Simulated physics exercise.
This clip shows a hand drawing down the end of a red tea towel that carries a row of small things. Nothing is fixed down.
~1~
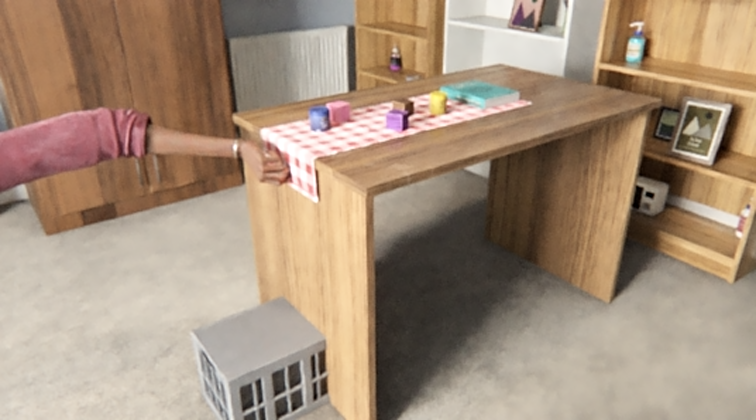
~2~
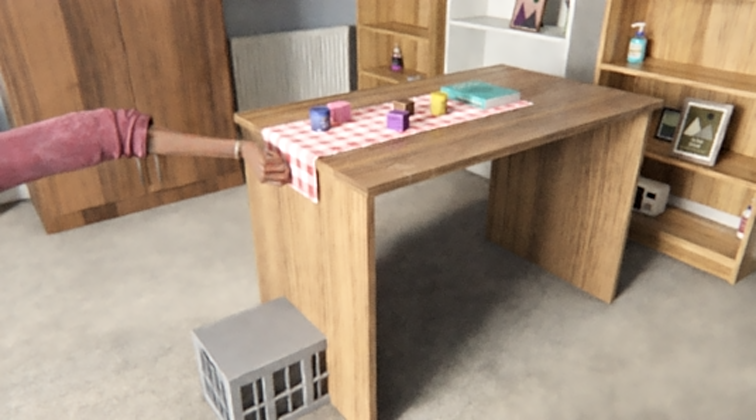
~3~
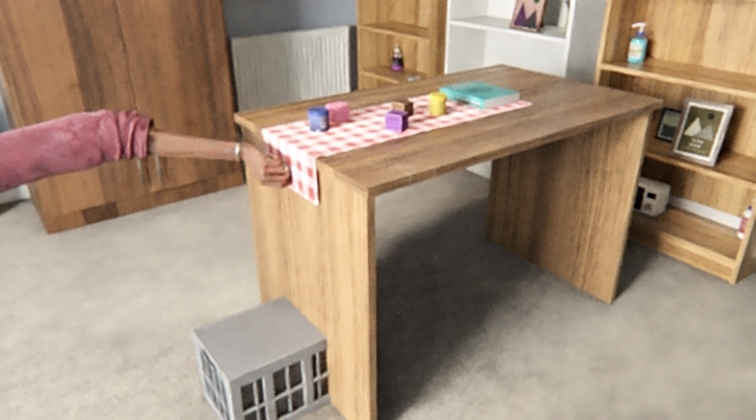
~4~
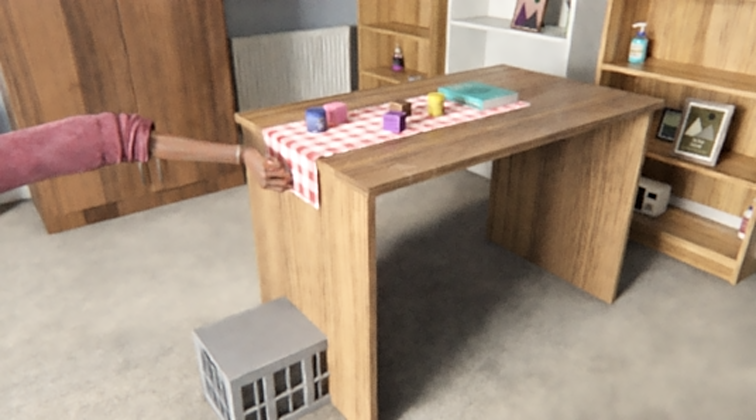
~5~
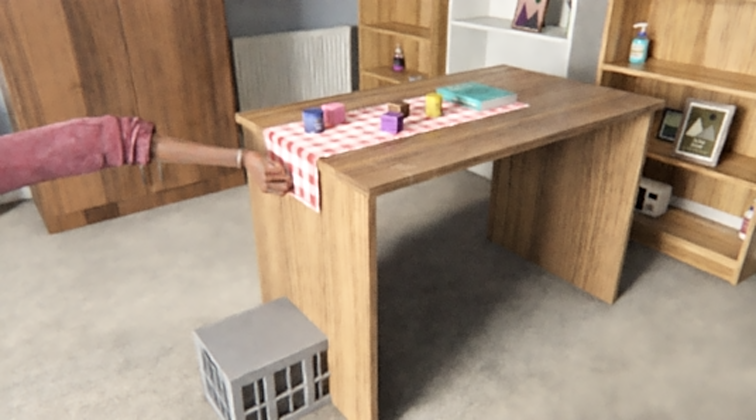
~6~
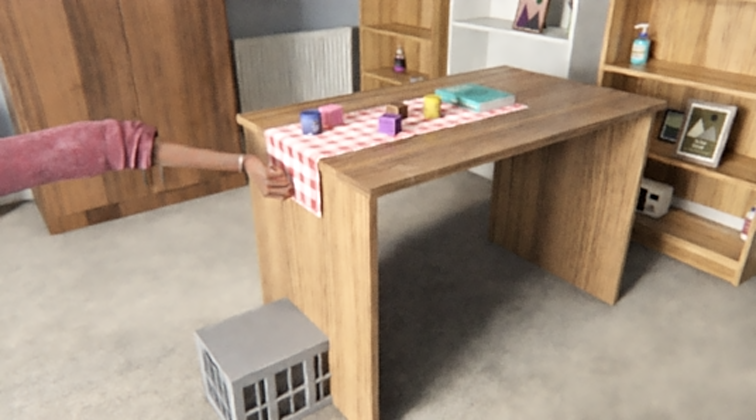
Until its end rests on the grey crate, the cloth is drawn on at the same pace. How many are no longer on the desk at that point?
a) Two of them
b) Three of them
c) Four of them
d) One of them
Four of them (c).
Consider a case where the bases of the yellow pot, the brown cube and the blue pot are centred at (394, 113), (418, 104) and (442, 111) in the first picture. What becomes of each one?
Here's how it goes: The yellow pot leaves the top, the brown cube remains in place and the blue pot remains in place.
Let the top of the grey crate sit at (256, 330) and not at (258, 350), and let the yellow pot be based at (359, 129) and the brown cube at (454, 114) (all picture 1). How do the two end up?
Yellow pot is gone, brown cube stays.
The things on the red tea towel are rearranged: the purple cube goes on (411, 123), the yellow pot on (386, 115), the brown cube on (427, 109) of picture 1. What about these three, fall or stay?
So the purple cube leaves the top, the yellow pot leaves the top, and the brown cube stays aboard.
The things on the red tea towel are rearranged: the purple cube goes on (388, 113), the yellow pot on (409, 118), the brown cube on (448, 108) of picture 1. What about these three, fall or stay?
Final state: The purple cube is no longer up, the yellow pot is no longer up, the brown cube is still in place.
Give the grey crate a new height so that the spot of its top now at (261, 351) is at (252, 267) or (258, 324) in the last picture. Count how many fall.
Then 1 and 3.
Soon after, hem near (295, 230); all still up.
Then, hem near (297, 279); blue pot and pink cube gone.
Further on, hem on the crate; blue pot, pink cube, purple cube and brown cube gone.
At rest, hem on the crate; blue pot, pink cube, purple cube and brown cube gone. The count of fallen things is four.
